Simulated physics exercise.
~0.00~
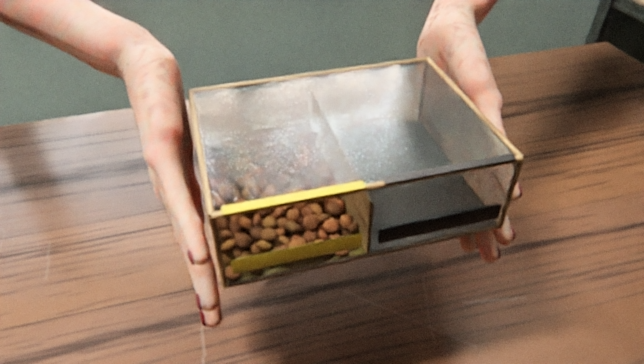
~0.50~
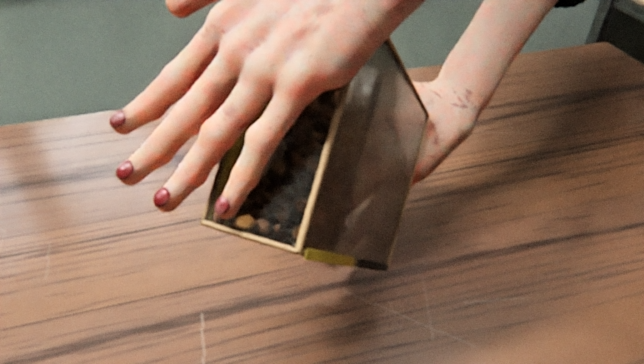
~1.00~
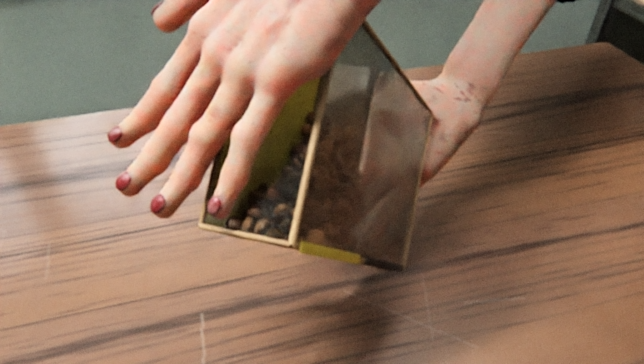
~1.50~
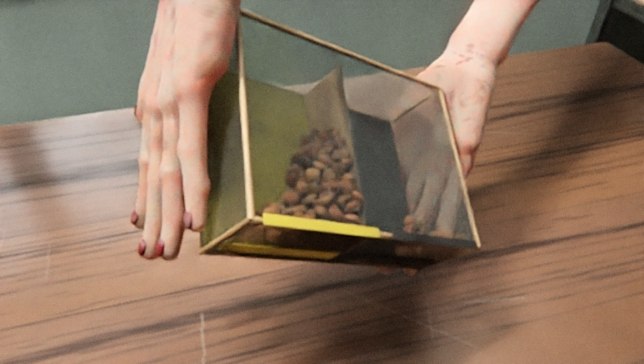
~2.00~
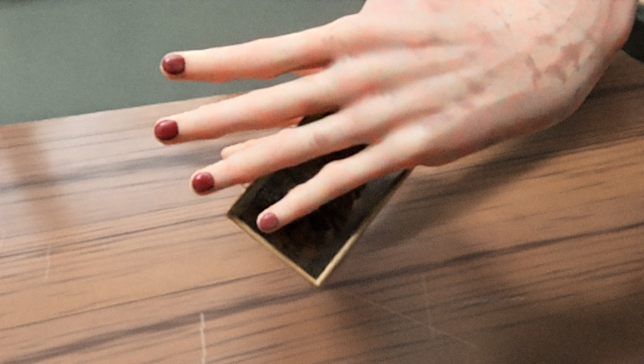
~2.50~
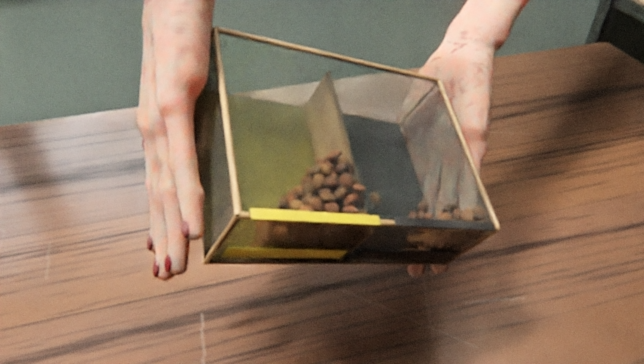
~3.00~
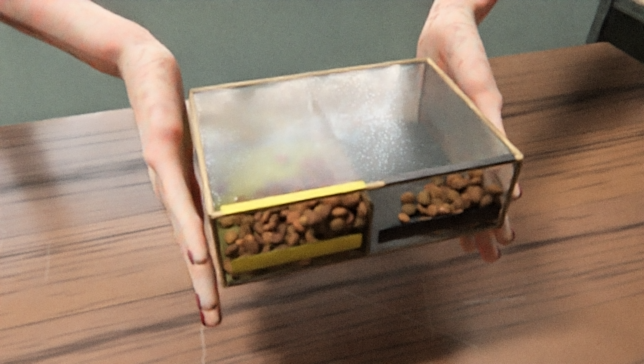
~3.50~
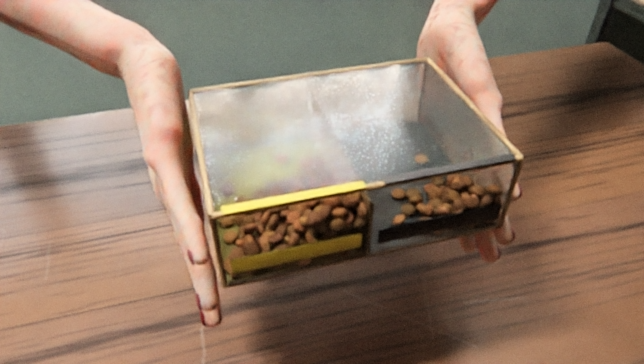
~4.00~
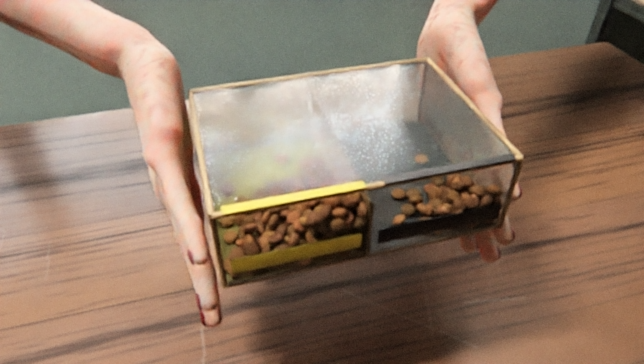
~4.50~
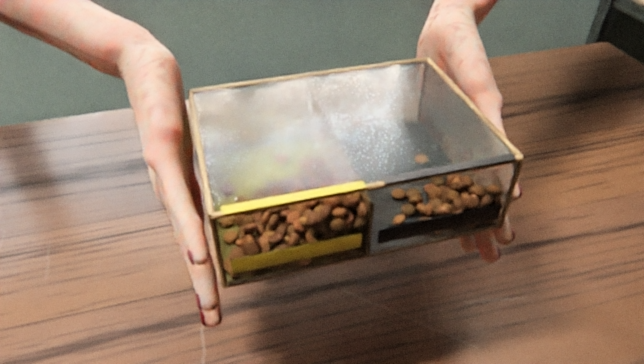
At first, two hands hold a clear-lidded box above a wooden table, with brown kibble heaped in the yellow-marked compartment on the left and the black-marked one on the right empty. The hands tip the box steeply onto its side, so that one hand covers much of it. They turn it partway back, showing the kibble piled near the divider, then roll it over even further. As the box swings back, some pieces lie on the black side. Finally it is level and held still, with most kibble in yellow and a smaller share in black.
